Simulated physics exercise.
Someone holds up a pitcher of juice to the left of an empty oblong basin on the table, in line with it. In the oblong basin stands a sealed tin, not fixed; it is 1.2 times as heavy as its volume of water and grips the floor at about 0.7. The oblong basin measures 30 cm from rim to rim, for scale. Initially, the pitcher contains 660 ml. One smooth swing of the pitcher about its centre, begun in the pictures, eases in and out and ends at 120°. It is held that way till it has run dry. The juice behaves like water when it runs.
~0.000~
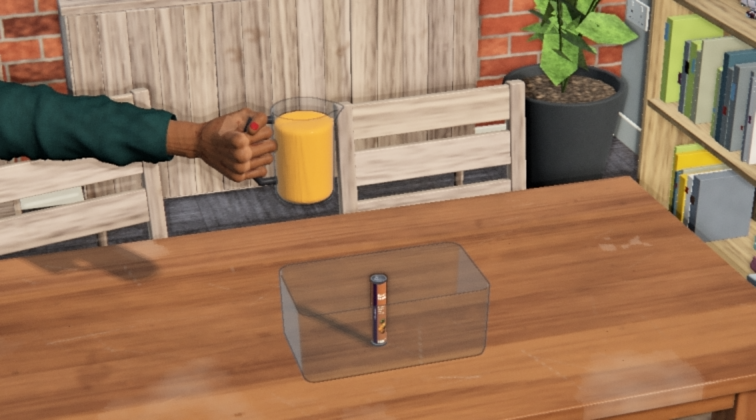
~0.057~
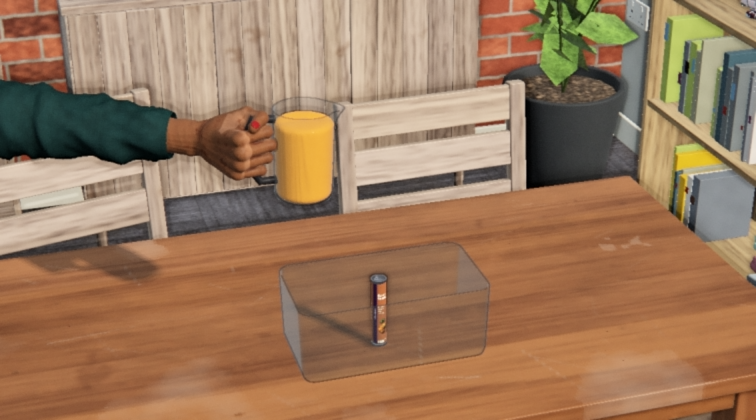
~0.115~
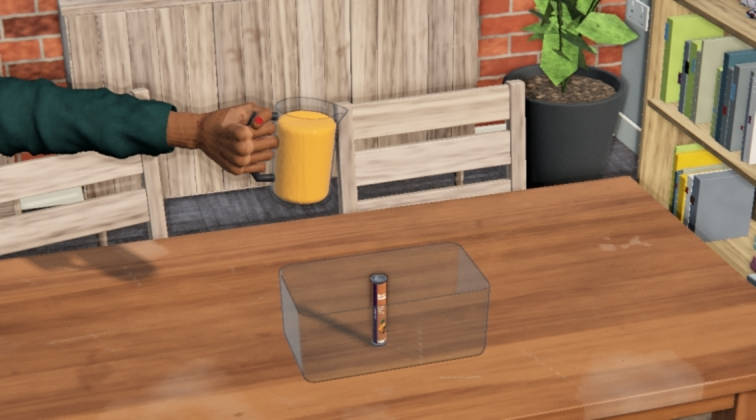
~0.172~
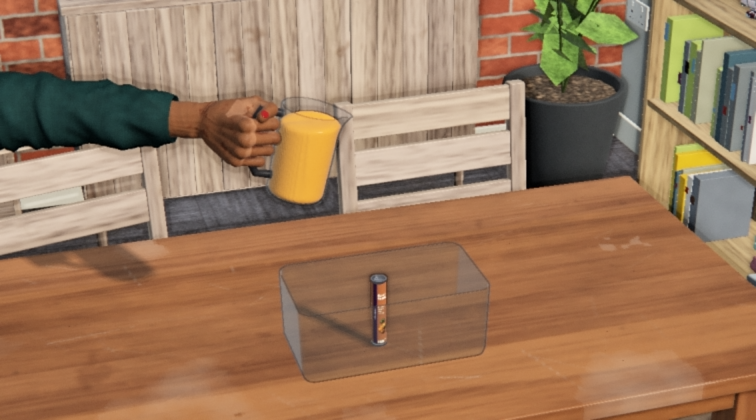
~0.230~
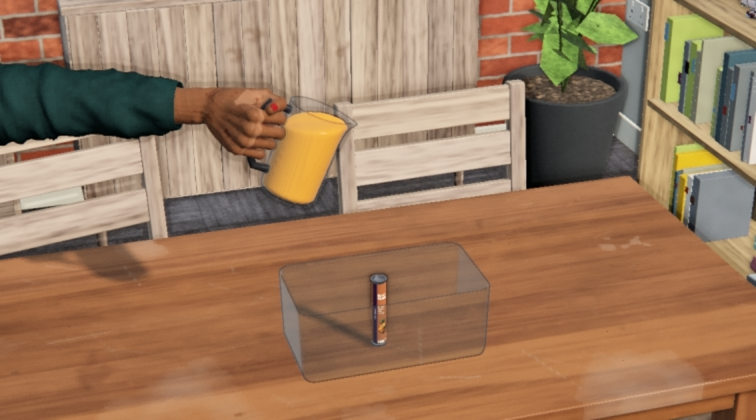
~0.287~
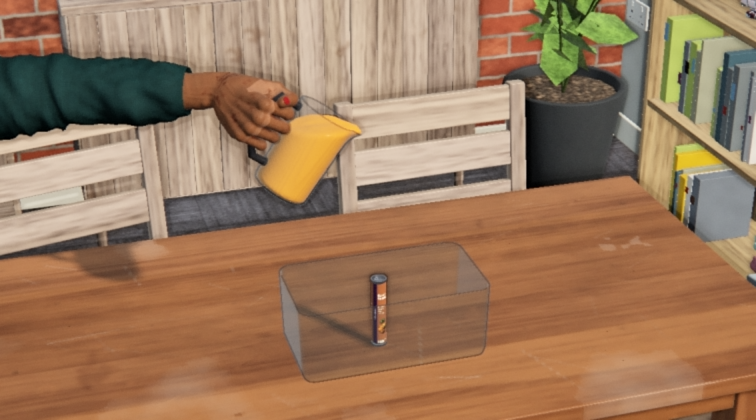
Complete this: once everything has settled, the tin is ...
Once everything has settled, the tin is standing up.
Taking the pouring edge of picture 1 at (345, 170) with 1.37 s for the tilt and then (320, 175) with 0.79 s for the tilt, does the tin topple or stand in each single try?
Try 1: Tipped over; try 2: Tipped over.
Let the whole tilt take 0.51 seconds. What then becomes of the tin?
The tin would stay balanced.
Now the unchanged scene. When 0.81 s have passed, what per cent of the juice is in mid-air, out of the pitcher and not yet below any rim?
Close to 30 %.
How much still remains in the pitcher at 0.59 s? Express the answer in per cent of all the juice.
60 %.
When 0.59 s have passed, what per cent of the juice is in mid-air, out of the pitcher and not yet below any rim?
Share: Roughly 30 per cent.
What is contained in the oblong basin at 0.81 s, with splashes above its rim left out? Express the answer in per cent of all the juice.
About 60 per cent.
After 0.59 s the tilt is 102° and 60 per cent is still to pour; the tin stands where it began.
After 0.81 s the tilt is 120° and 9 per cent is still to pour; the tin stands where it began.
After 1.04 s the tilt is 120° and 0 per cent is still to pour; the tin stands where it began.
After 1.29 s the tilt is 120° and 0 per cent is still to pour; the tin stands where it began.
In the end the tin stands where it began.
